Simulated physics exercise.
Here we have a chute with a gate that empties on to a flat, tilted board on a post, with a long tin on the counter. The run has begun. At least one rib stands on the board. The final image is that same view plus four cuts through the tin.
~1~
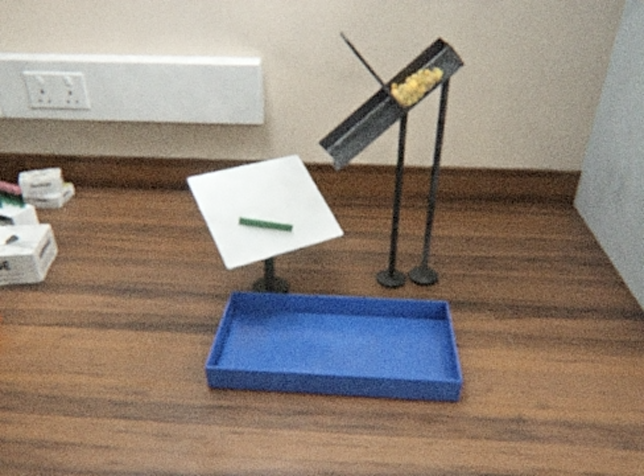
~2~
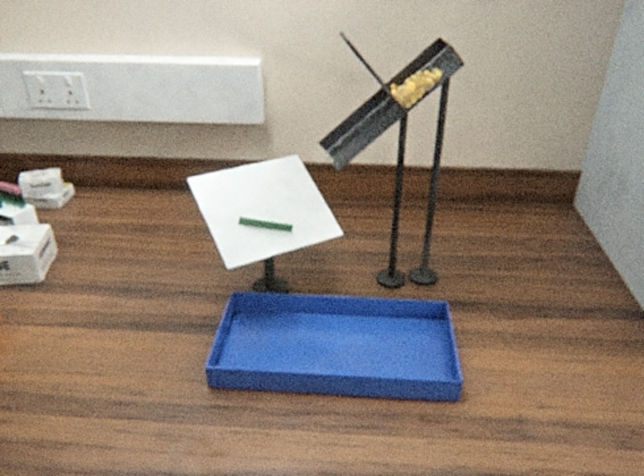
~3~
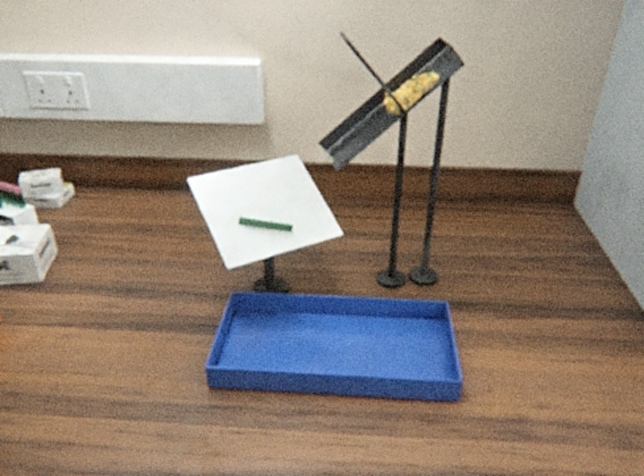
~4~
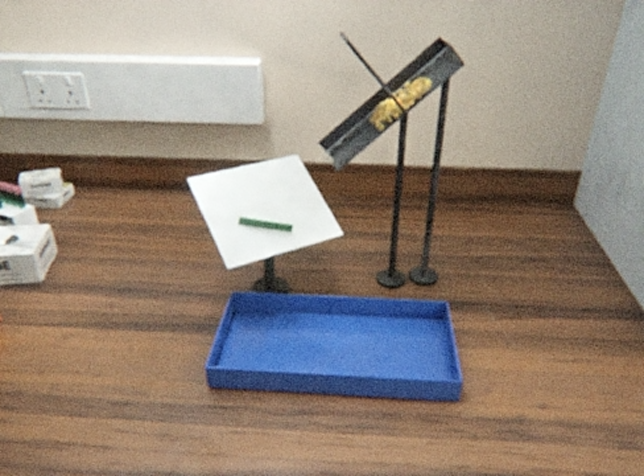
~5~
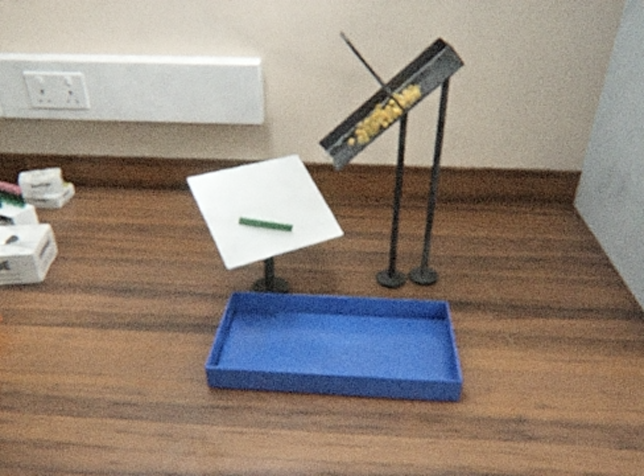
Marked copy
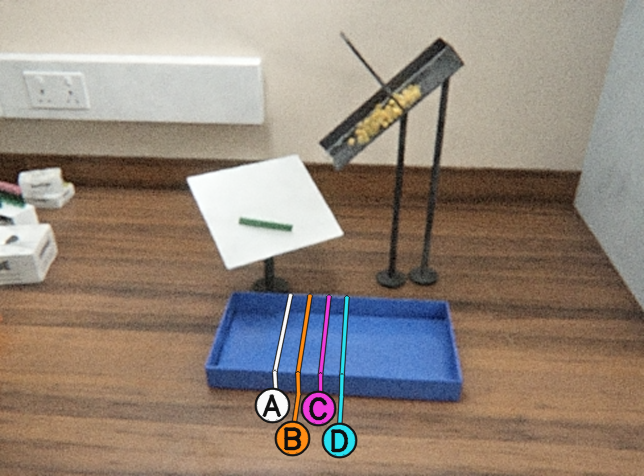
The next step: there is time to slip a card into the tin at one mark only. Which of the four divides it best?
Take C.
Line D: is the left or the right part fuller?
More lands on the left.
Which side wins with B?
Right.
On the marked copy, line A crosses the front rim at (274, 371); line B crosses the front rim at (298, 372); line C crosses the front rim at (320, 373); line D crosses the front rim at (342, 374).
With A, of what is caught, a small part on the left of the divider, nearly all on the right.
With B, of what is caught, a small part on the left of the divider, most on the right.
With C, of what is caught, about half on the left of the divider, about half on the right.
With D, of what is caught, most on the left of the divider, about a quarter on the right.
